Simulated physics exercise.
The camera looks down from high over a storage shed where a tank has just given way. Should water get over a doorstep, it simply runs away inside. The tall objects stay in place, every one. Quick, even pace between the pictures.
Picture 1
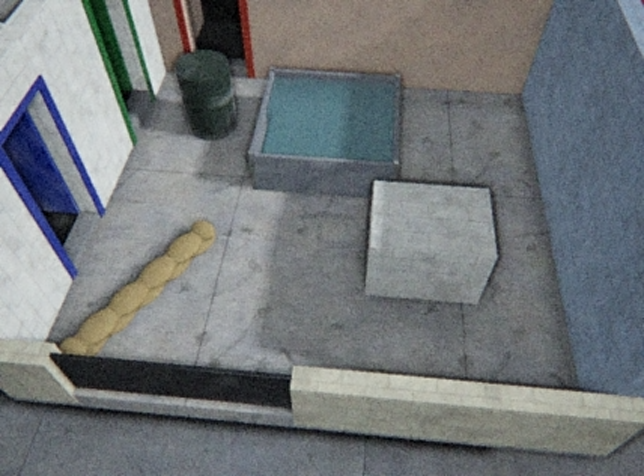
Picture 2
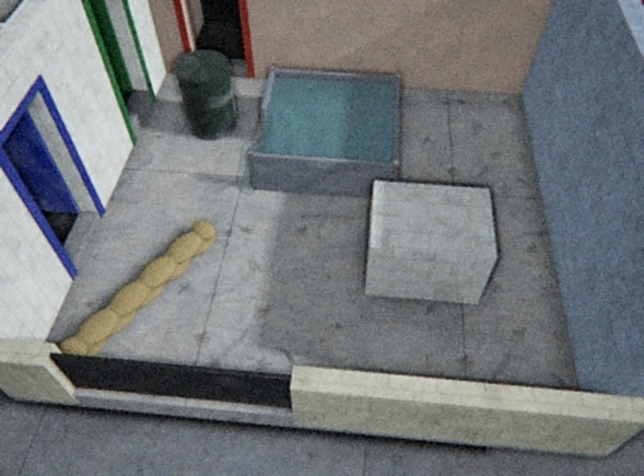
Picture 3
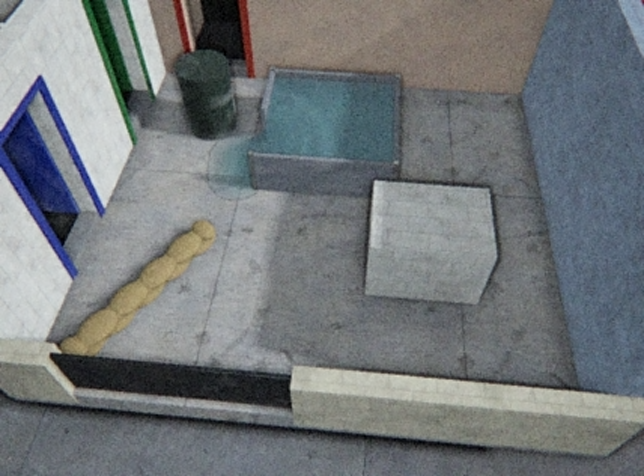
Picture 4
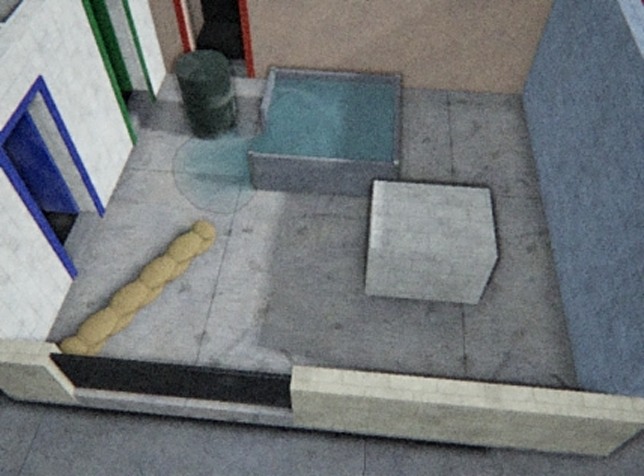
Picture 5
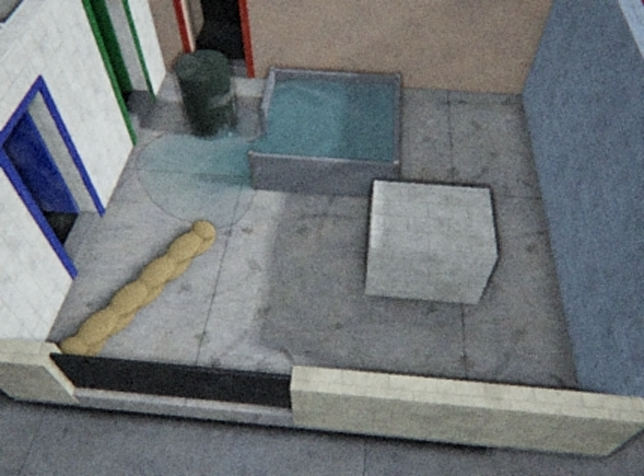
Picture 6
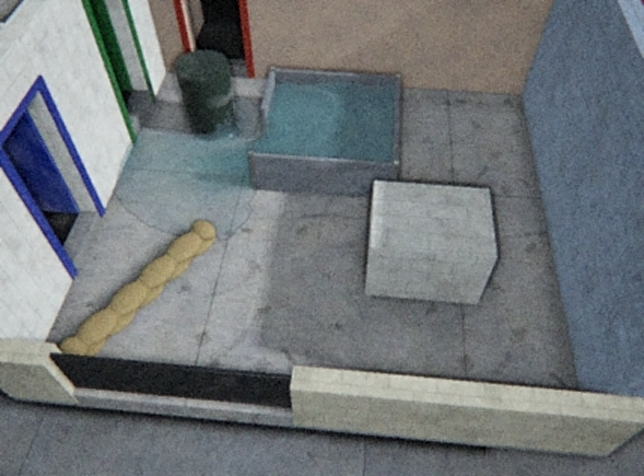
In a walled yard, a square tank of blue-green water opened on its left side, and the water poured out and spread across the grey floor, past the dark barrel and towards the lumpy tan row.
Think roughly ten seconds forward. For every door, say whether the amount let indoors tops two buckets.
Blue door: Over two buckets. Green door: Two buckets at most. Red door: Two buckets at most.
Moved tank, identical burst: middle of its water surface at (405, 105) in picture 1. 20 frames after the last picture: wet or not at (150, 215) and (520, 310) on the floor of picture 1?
Soaked, spared.
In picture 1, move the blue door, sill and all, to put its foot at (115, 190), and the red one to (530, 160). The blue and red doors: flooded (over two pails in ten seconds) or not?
At the blue door it tops it; at the red door it remains below.
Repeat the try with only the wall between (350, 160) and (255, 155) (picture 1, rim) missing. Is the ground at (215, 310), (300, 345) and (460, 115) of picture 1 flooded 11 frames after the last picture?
The first spot is swamped, the second swamped, the third spared.
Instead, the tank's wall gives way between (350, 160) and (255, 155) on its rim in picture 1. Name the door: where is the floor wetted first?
First to be reached: The one in blue.
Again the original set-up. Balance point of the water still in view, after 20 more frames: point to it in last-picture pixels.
Roughly (234, 178).
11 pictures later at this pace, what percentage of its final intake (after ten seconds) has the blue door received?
It should be near 10 percent of the ten-second total.
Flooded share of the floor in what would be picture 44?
I'd estimate some 60 per cent.
A moment on, water covers 20 % of the floor; the blue door wet at the sill, nothing in, the green door wet at the sill, nothing in, the red door not reached.
Next, water covers 25 % of the floor; the blue door under two buckets in, the green door wet at the sill, nothing in, the red door wet at the sill, nothing in.
Then, water covers 40 % of the floor; the blue door under two buckets in, the green door under two buckets in, the red door wet at the sill, nothing in.
Later, water covers 60 % of the floor; the blue door far over two buckets in, the green door under two buckets in, the red door wet at the sill, nothing in.
In the end, water covers 90 % of the floor; the blue door far over two buckets in, the green door under two buckets in, the red door wet at the sill, nothing in.
